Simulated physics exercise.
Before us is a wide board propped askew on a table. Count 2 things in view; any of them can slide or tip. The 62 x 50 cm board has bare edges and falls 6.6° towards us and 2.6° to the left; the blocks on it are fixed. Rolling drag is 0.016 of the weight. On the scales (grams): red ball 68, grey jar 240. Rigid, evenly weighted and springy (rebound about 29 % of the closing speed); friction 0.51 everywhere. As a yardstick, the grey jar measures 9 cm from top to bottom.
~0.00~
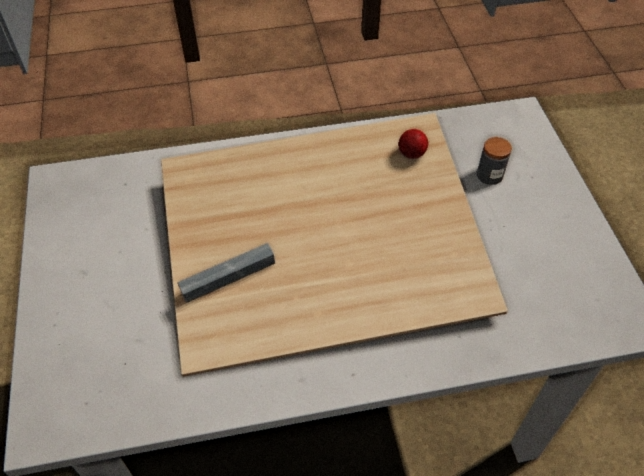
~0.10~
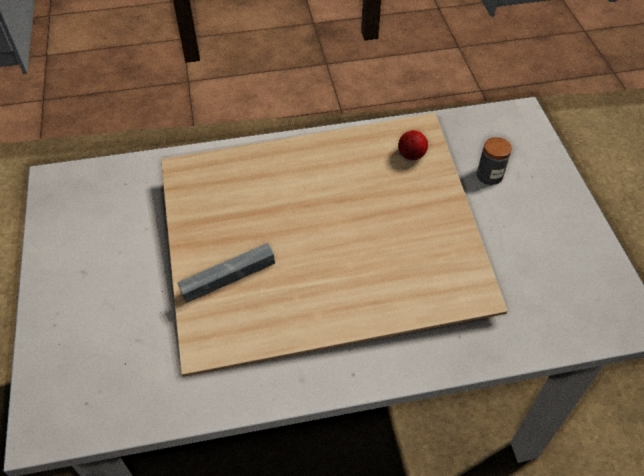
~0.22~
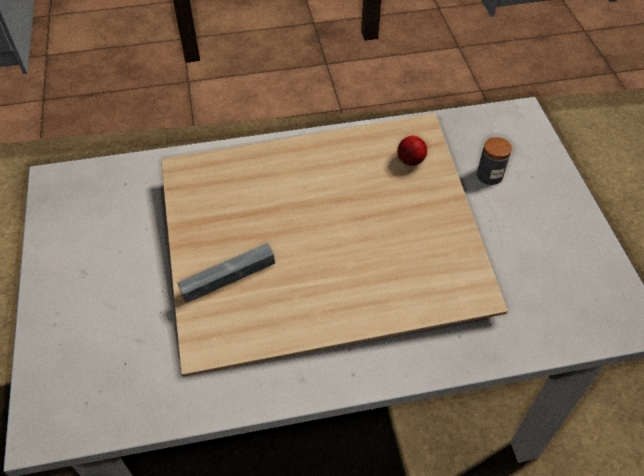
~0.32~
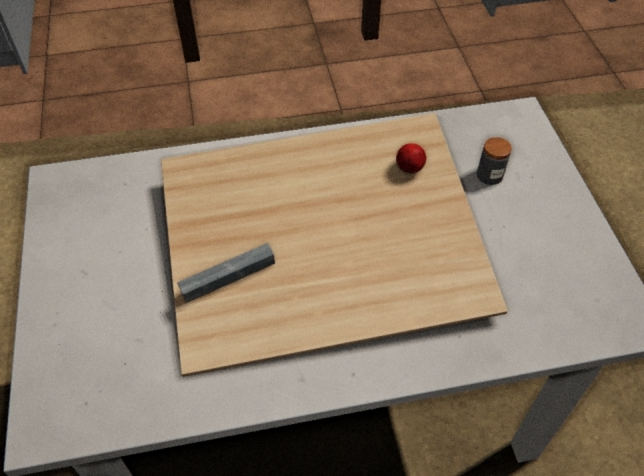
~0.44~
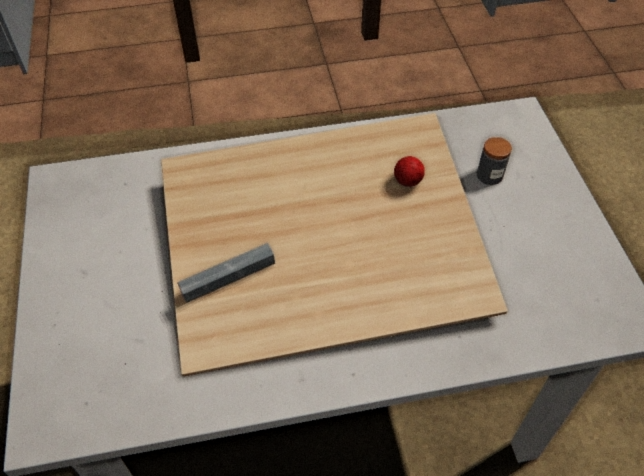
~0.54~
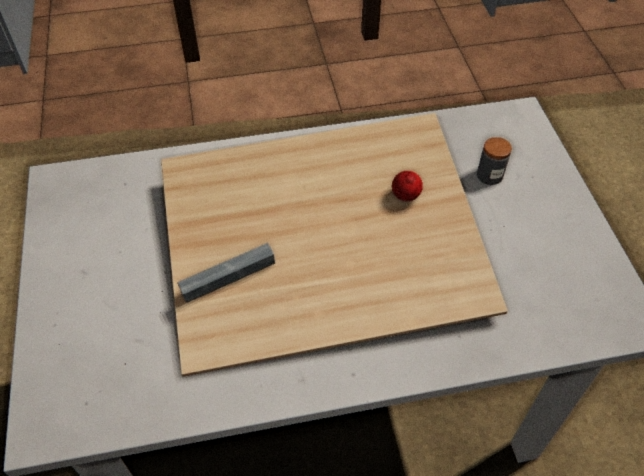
A red ball near the far right corner of a pale wooden board rolls slowly toward the viewer, drifting slightly left and gradually picking up speed. The board lies on a light grey table above a tiled floor, seen from above by a still camera. A dark jar with an orange lid at the right and a grey bar at the board's left both stay put.
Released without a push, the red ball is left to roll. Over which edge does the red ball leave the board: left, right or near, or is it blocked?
The answer: Near side.
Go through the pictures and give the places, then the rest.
In the first frame, 40 cm of board to the near edge; red ball (413, 144); grey jar (494, 161).
In the second frame, 40 cm of board to the near edge; red ball (413, 145); grey jar (494, 161).
In the third frame, 38 cm of board to the near edge; red ball (413, 151); grey jar (494, 161).
In the fourth frame, 36 cm of board to the near edge; red ball (411, 159); grey jar (494, 161).
In the fifth frame, 33 cm of board to the near edge; red ball (410, 172); grey jar (494, 161).
In the sixth frame, 30 cm of board to the near edge; red ball (407, 186); grey jar (494, 161).
Around 0.84 s, 15 cm of board to the near edge; red ball near (398, 251).
Around 1.04 s, 2 cm of board to the near edge; red ball near (388, 318).
Around 1.24 s, it has gone over the near edge; red ball near (375, 407).
Around 1.44 s, it has gone over the near edge.
Finally (1.5 s), it has gone over the near edge; grey jar still in place (within 8 cm).
